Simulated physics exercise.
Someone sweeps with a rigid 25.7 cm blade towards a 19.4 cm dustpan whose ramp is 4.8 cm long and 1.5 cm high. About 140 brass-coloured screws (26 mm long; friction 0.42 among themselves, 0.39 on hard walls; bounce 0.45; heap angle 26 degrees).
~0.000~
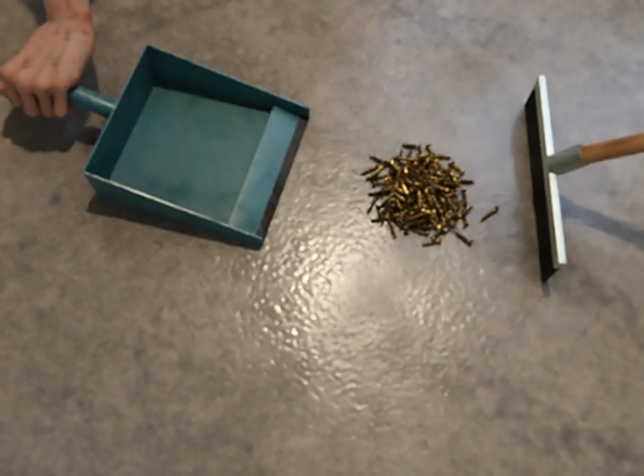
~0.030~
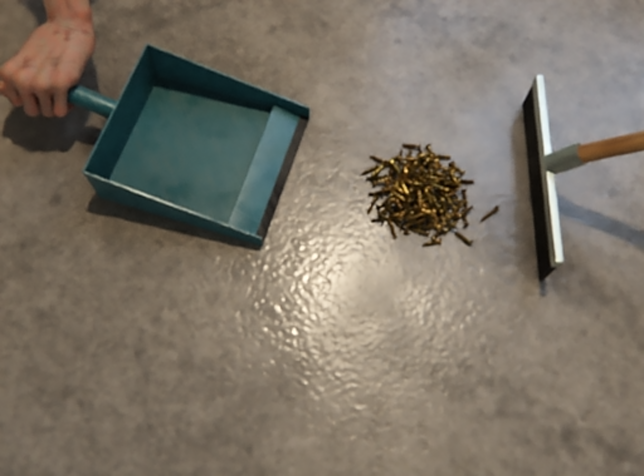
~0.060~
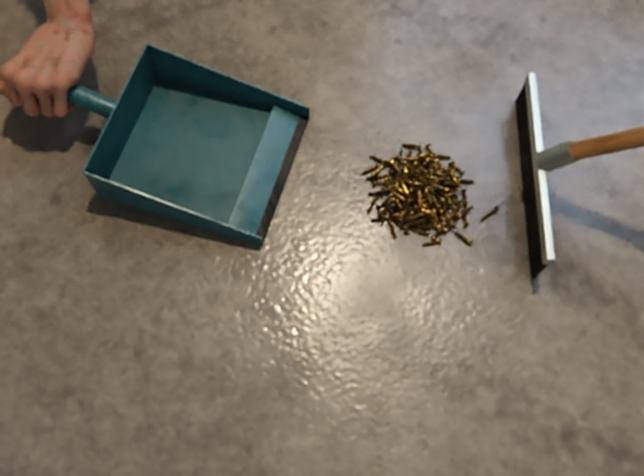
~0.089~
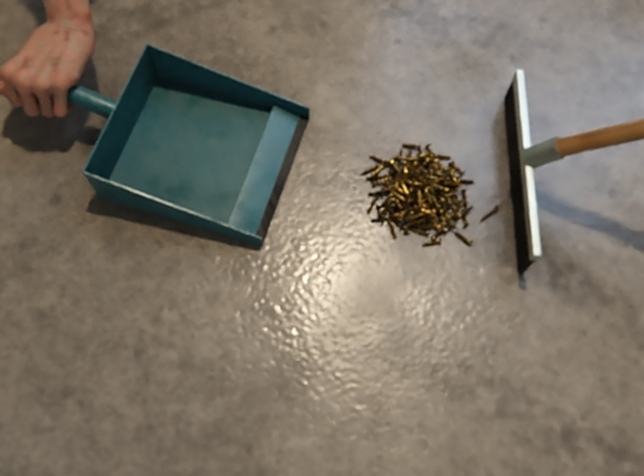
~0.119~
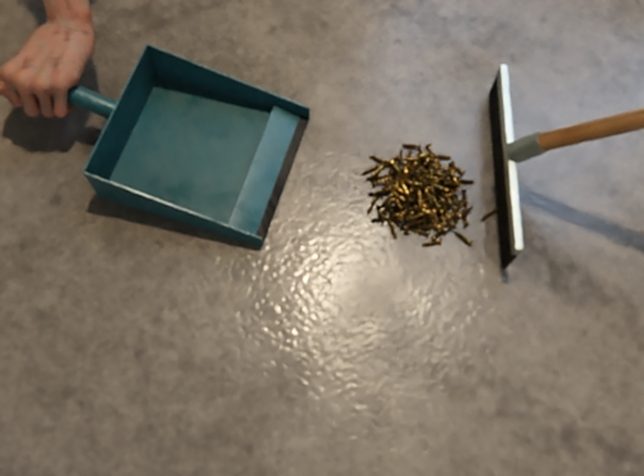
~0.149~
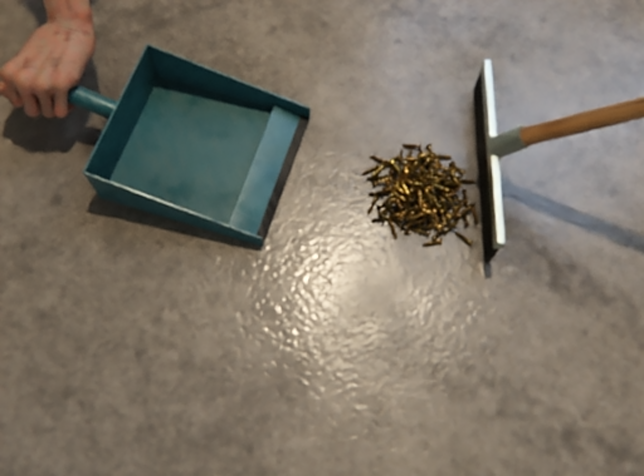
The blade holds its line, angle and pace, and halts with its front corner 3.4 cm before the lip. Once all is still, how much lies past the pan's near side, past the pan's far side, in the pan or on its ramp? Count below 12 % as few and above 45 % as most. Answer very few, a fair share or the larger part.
Near side: Very few, far side: Very few, pan: Very few.
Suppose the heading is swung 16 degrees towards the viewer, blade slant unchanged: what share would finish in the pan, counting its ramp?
In that case some 10 per cent.
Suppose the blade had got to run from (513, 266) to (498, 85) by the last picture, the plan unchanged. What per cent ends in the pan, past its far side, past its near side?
Pan 5, far 0, near 5.
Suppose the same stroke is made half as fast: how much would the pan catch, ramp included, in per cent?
It would be near 0 per cent.
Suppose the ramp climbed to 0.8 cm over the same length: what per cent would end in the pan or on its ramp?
Then about 5 per cent.
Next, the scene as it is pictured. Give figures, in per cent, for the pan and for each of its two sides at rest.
Near side 5, far side 5, pan 5.
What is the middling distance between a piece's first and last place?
About 14 cm.
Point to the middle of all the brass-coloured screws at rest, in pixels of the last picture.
At about (314, 177).
Then, at 0.28 s, middle of the blade 14 cm from the lip; 0 % over the lip, far side 0 %, near side 0 %.
After 0.36 s, middle of the blade 9 cm from the lip; 0 % over the lip, far side 0 %, near side 0 %.
After 0.58 s, middle of the blade 7 cm from the lip; 10 % over the lip, far side 5 %, near side 0 %.
By 1.3 s all is still; near side 5 %, far side 5 %, pan 5 %, in front of the lip or behind the blade 85 %.
